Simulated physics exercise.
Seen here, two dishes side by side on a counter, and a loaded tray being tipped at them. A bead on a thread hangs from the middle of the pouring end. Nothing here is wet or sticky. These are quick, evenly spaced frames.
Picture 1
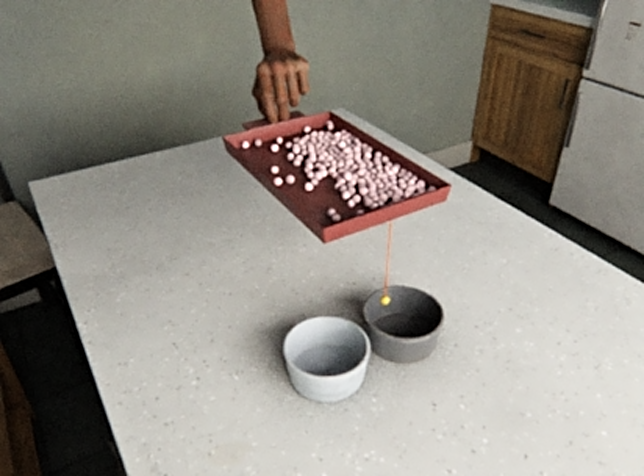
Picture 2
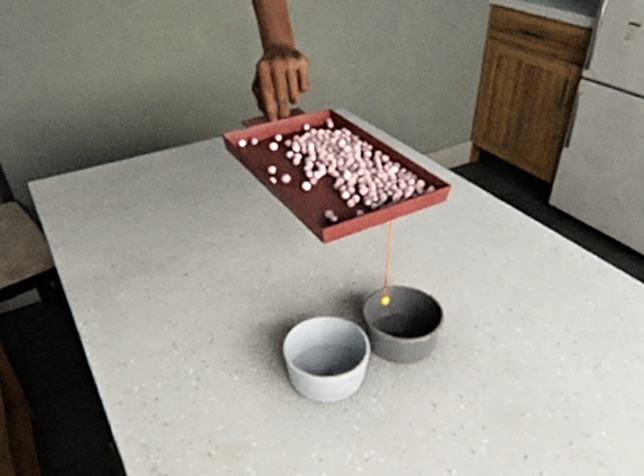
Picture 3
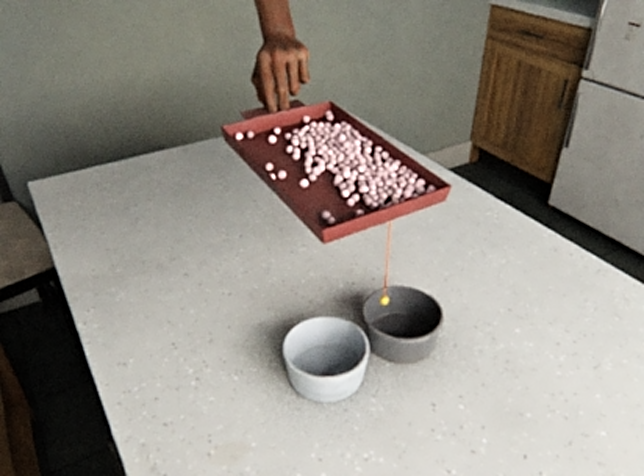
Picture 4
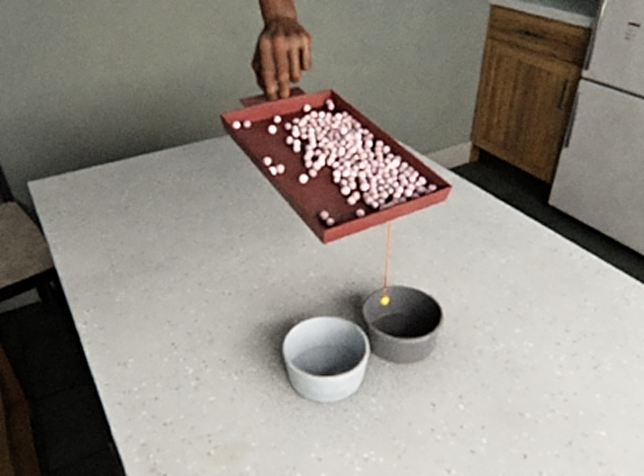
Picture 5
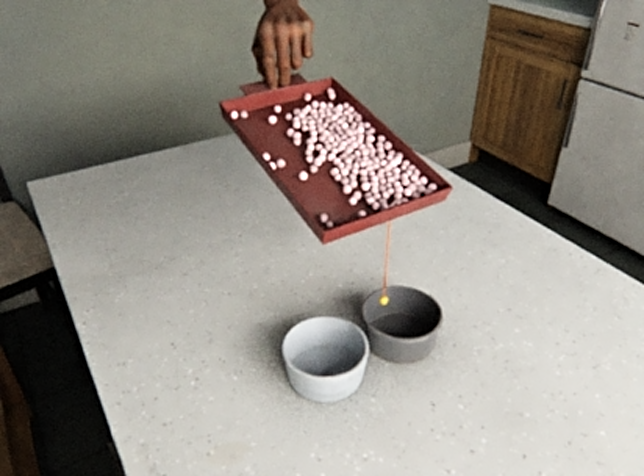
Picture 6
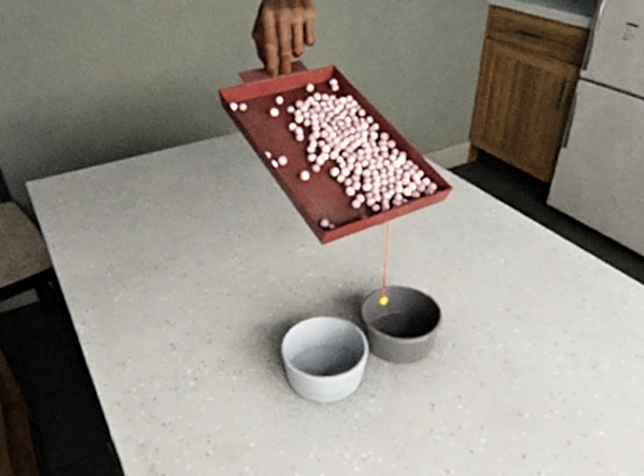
On a speckled counter, a hand gradually tilts a red tray of small pale balls.
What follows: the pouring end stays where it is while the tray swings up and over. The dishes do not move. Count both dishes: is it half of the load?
They take only the smaller part between them.
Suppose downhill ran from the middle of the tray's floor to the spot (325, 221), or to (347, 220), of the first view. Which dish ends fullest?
First the dish on the left, then the left dish.
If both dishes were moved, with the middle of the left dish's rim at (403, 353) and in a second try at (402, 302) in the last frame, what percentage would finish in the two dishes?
In turn 70 and 0 in a hundred.
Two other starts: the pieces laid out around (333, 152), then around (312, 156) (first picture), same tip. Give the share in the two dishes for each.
Roughly 20 per cent, and 20 per cent.
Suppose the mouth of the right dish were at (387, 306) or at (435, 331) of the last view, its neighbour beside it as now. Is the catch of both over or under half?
First below a half, then more than half.
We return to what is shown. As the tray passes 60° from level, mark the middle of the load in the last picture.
Close to (382, 188).
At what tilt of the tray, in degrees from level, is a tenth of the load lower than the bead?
At about 85°.
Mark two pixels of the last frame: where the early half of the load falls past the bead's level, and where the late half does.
The first part at (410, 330); the rest at (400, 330).
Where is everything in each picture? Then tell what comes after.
In the first frame, corners of the pouring end near (324, 227) and (448, 185), level; middle of the load near (354, 167), sugar pearls; left dish near (349, 384); right dish near (427, 346); bead on its thread near (385, 300).
In the second frame, corners of the pouring end near (324, 227) and (448, 185), level; middle of the load near (348, 163).
In the third frame, corners of the pouring end near (324, 228) and (448, 185), tipped barely, level across its low end; middle of the load near (348, 160), only a few on the move.
In the fourth frame, corners of the pouring end near (325, 229) and (449, 186), tipped a little, level across its low end; middle of the load near (349, 154), a little on the move.
In the fifth frame, corners of the pouring end near (325, 230) and (449, 186), tipped a little, level across its low end; middle of the load near (350, 149), a little on the move.
In the sixth frame, corners of the pouring end near (325, 231) and (449, 187), tipped clearly, level across its low end; middle of the load near (353, 146), the bulk on the move; left dish near (347, 384); right dish near (425, 346).
Shortly afterwards, tray tipped steeply; the whole lot on the tray.
Next, tray tipped right over; near a quarter on the tray; a little in the left dish; a little in the right dish; near a third outside both; near a quarter in the air.
Some moments later, tray tipped past a quarter turn; a little in the left dish; a little in the right dish; the bulk outside both.
In the end, tray tipped past a quarter turn; a little in the left dish; a little in the right dish; the bulk outside both.
